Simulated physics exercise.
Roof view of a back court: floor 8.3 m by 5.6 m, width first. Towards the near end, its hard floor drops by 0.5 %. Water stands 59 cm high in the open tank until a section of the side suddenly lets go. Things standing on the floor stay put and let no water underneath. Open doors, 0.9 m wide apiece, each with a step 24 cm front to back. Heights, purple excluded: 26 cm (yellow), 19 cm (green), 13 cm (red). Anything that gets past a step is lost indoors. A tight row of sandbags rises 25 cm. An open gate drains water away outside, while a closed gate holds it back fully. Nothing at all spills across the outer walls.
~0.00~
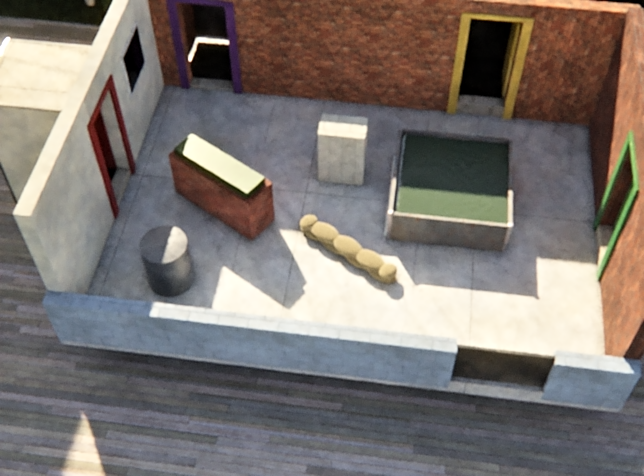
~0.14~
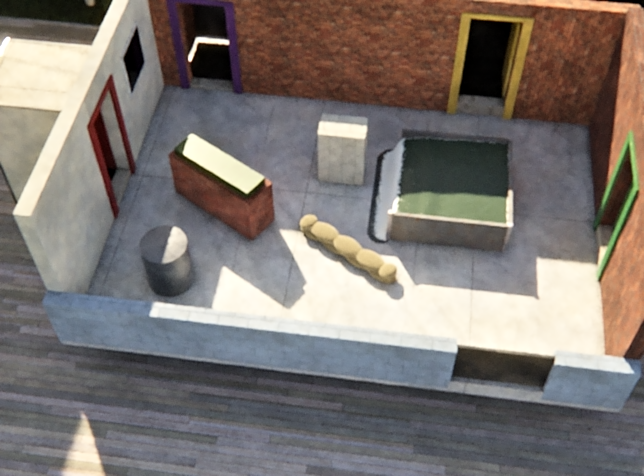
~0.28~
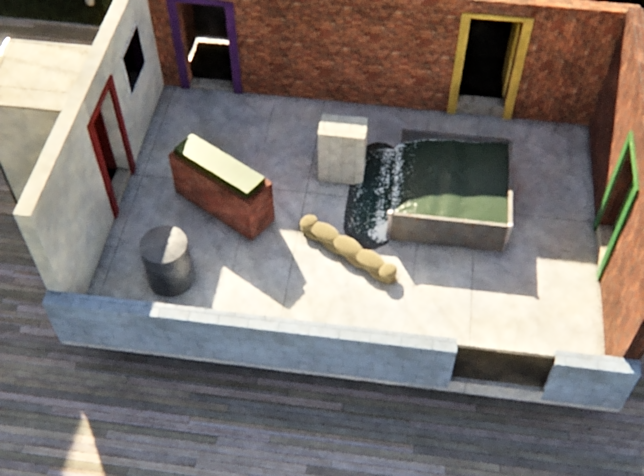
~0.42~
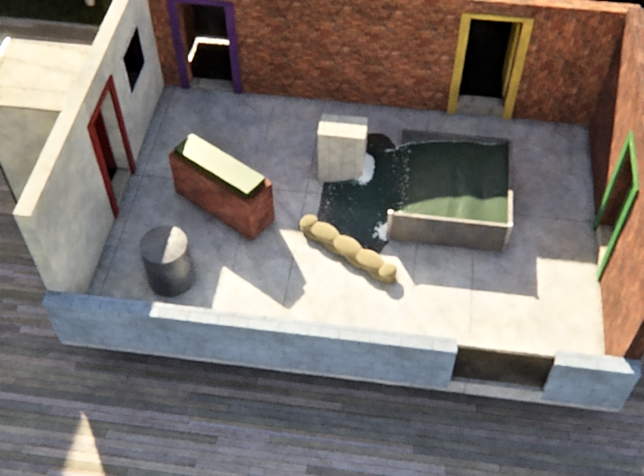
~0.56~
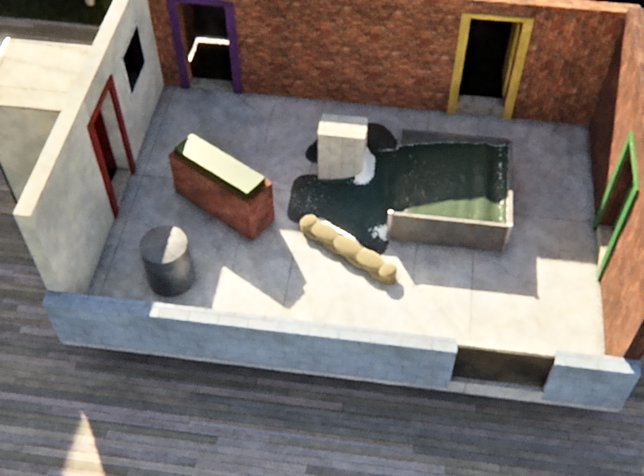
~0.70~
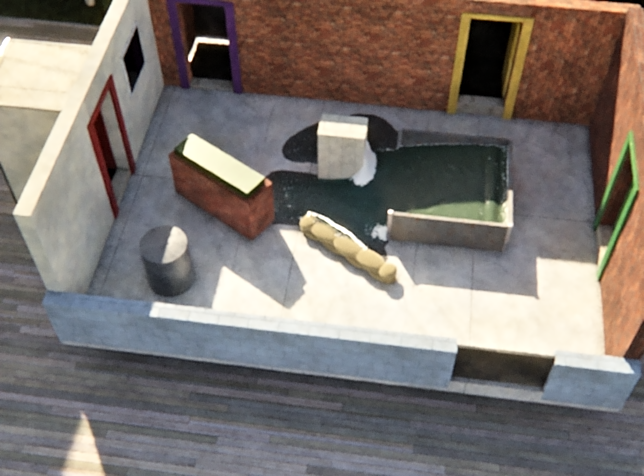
Dark water poured out of the left side of the open tank, spread leftward across the pale floor, and flowed around the white block and along the lumpy tan barrier toward the brick planter.
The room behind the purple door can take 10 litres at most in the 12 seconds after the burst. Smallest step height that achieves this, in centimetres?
24 cm.
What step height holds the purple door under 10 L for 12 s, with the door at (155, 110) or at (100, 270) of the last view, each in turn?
Roughly 31 cm for the first and 6.5 cm for the second.
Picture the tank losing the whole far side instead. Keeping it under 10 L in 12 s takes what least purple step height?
That way, roughly 6.5 cm.
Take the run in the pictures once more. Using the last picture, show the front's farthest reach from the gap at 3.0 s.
Look about (165, 85) in the last picture.
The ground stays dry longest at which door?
Coming last is the green one.
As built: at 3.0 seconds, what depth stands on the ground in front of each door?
Lab note, cm: Purple 19; yellow 1; green 0; red 3.
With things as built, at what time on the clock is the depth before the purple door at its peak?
Roughly 3.6 s.
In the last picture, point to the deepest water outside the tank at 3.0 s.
Around (162, 91).
After 1.4 s water covers 25 % of the floor, deepest (39 cm) near (332, 233); it has not reached the purple door.
After 3.0 s water covers 45 % of the floor, deepest (41 cm) near (162, 91); 19 cm at the purple door, 6 litres in over its 6 cm step.
After 12.0 s water covers 95 % of the floor, deepest (8 cm) near (392, 360); 4 cm at the purple door, 199 litres in over its 6 cm step.
At the purple door as built, the water arrived by 1.8 s and peaked near 25 cm at 3.6 s.
With a step of 21 cm, 21 litres would have come in within the 12 s; with 28.5 cm, 2 litres. So under 10 litres takes about 24 cm.
